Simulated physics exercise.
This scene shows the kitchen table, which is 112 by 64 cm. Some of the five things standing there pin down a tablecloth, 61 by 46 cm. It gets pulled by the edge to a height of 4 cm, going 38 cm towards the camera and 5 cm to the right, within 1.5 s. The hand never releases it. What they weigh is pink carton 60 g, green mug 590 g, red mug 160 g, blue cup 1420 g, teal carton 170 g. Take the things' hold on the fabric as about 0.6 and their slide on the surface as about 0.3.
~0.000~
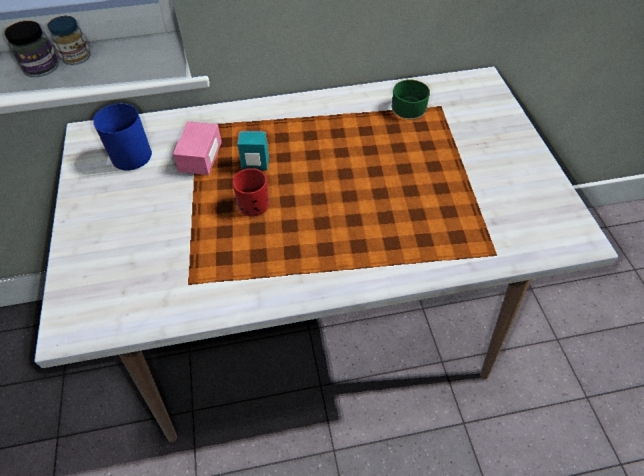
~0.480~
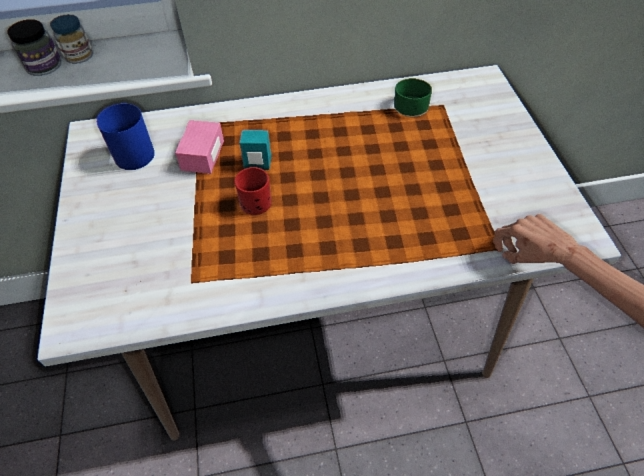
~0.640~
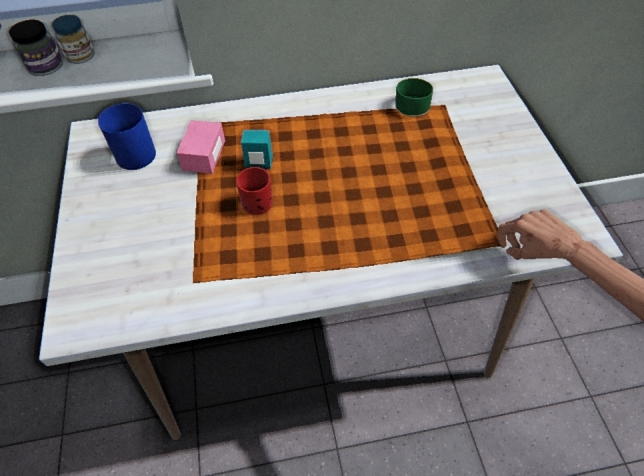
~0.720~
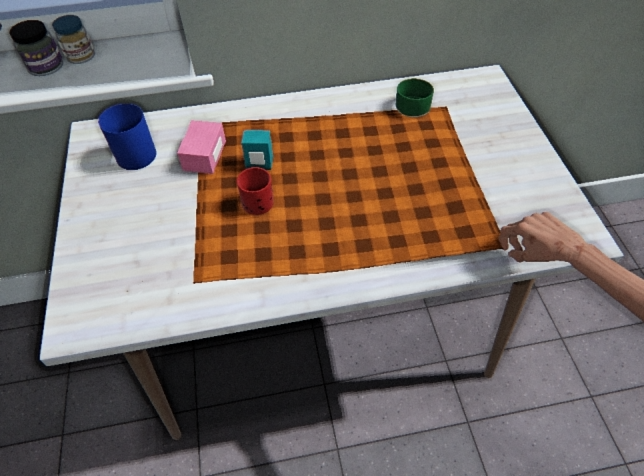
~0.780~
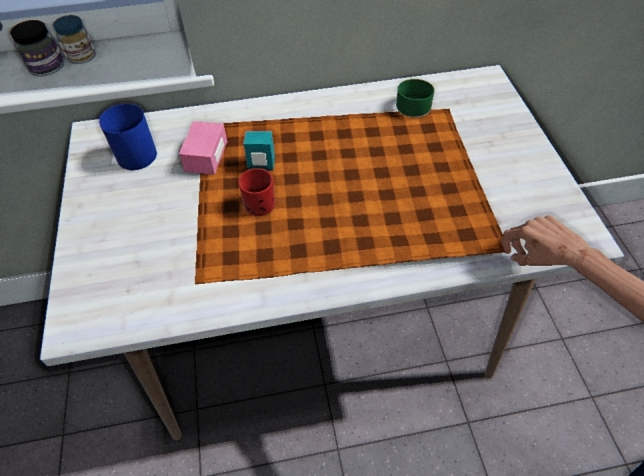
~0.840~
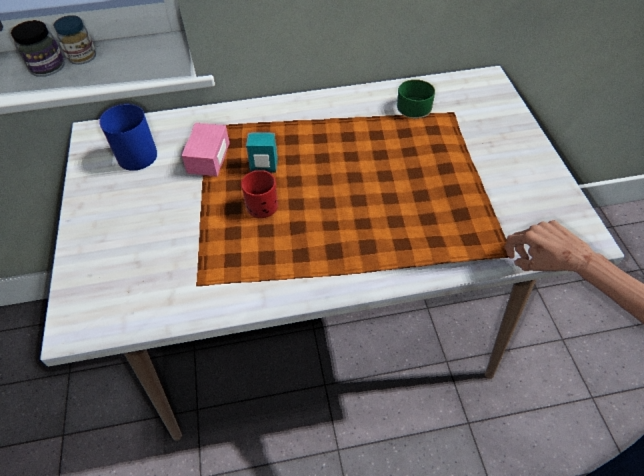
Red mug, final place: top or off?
It ends up still on the surface.
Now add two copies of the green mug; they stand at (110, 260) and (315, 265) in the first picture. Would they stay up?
So the first copy ends up on top, while the second copy ends up below.
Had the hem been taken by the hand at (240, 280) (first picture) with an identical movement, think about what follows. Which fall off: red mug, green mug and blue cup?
At the end, the red mug ends up off the top, the green mug holds its spot, and the blue cup holds its spot.
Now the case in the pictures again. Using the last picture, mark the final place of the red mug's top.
The top finishes roughly at pixel (369, 262) of the last view.
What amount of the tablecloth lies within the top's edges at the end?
I'd estimate close to 50 per cent.
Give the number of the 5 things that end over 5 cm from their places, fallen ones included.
In total, 3 of them qualify.
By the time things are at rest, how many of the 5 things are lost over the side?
All told, 0.
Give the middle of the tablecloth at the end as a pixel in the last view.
Midpoint, last view: Approx. (453, 285).
At 1.2 s, 95 % of the tablecloth is still over the top; red mug 8 cm off its start, teal carton 9 cm off its start, pink carton 8 cm off its start.
At 1.5 s, 80 % of the tablecloth is still over the top; red mug 17 cm off its start, teal carton 19 cm off its start, pink carton 18 cm off its start.
At 1.8 s, 60 % of the tablecloth is still over the top; red mug 26 cm off its start at (352, 246), teal carton 29 cm off its start at (367, 196), pink carton 28 cm off its start at (309, 178).
At 2.1 s, 50 % of the tablecloth is still over the top; red mug 30 cm off its start, teal carton 33 cm off its start, pink carton 32 cm off its start.
At 3.7 s, 50 % of the tablecloth is still over the top; red mug 30 cm off its start at (369, 262), teal carton 33 cm off its start at (385, 209), pink carton 32 cm off its start at (325, 187).
